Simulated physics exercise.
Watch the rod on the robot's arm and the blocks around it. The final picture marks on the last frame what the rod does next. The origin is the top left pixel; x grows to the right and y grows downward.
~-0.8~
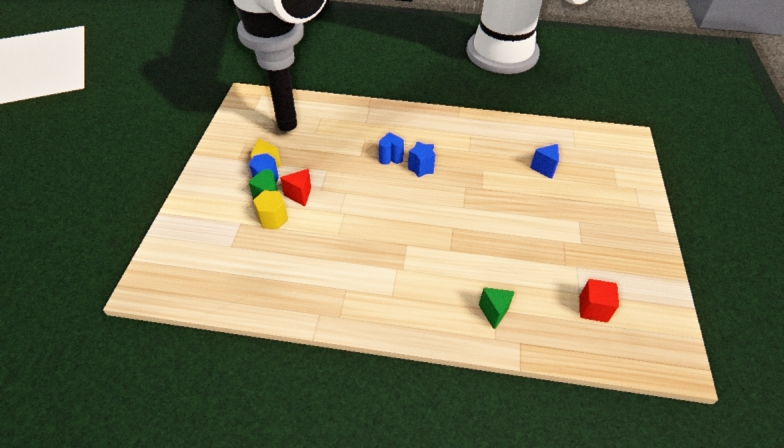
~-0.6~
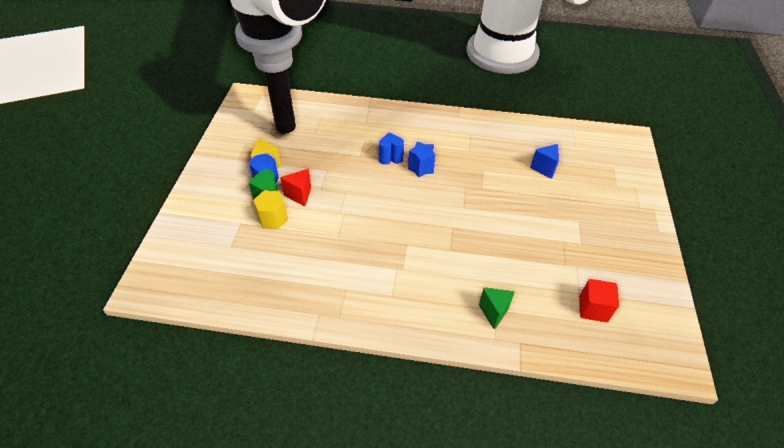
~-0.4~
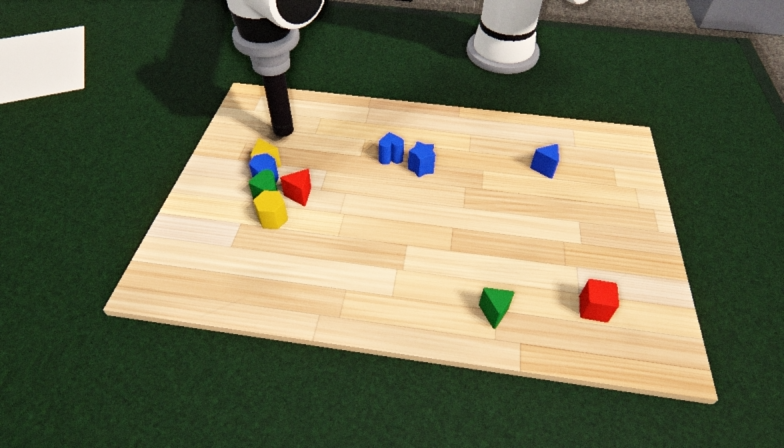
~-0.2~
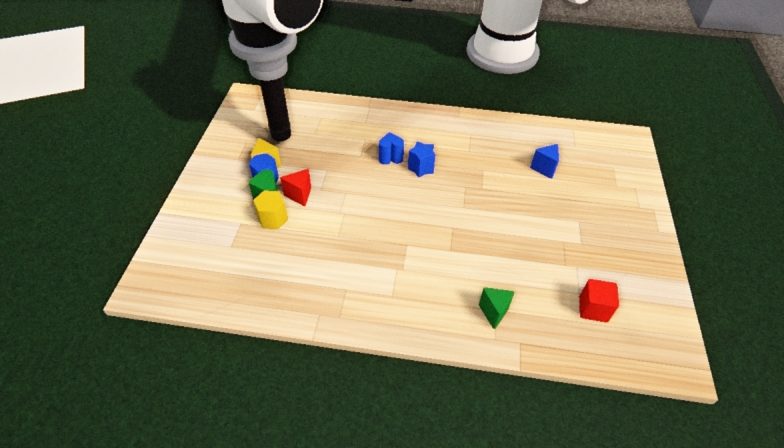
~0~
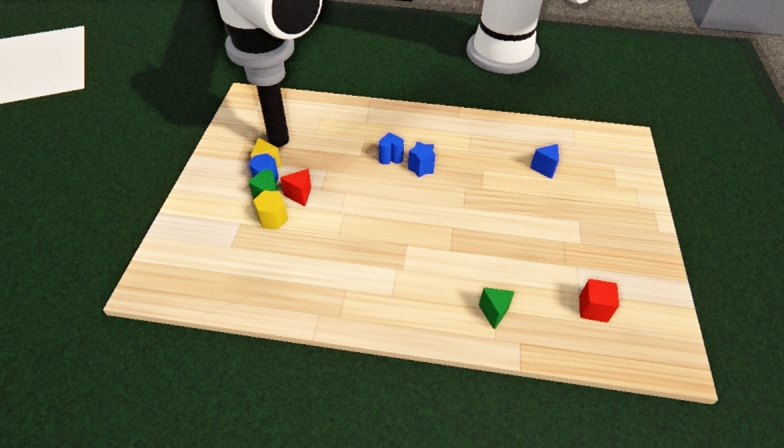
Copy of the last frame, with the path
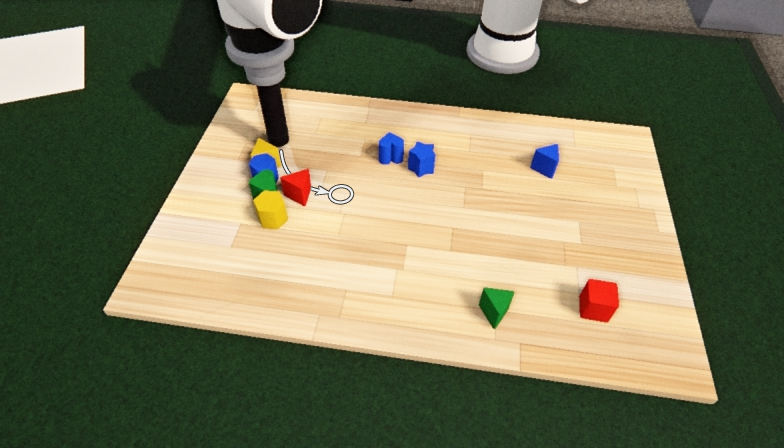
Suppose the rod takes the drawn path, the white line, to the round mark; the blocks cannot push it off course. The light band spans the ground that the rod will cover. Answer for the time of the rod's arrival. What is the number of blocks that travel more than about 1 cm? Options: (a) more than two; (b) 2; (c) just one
c
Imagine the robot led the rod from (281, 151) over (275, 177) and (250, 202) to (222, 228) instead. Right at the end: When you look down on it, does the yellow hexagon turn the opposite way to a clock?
Yes - that is the case.
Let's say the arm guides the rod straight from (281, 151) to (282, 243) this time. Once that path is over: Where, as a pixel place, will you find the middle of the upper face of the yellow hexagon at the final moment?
Around (253, 241).
The line goes from (281, 151) by way of (288, 172) and (309, 188) to (341, 194).
On the path given first. One third of the way, rod (286, 162); blue hexagon (260, 163); yellow triangle (260, 149), turned 25° clockwise.
Two thirds of the way, rod (308, 178); blue hexagon (260, 163); yellow triangle (260, 149), turned 25° clockwise; red triangle (303, 184), turned 40° clockwise.
At the end, rod (340, 184); blue hexagon (260, 163); yellow triangle (260, 149), turned 25° clockwise; green heart block unmoved; red triangle (305, 185), turned 50° clockwise.
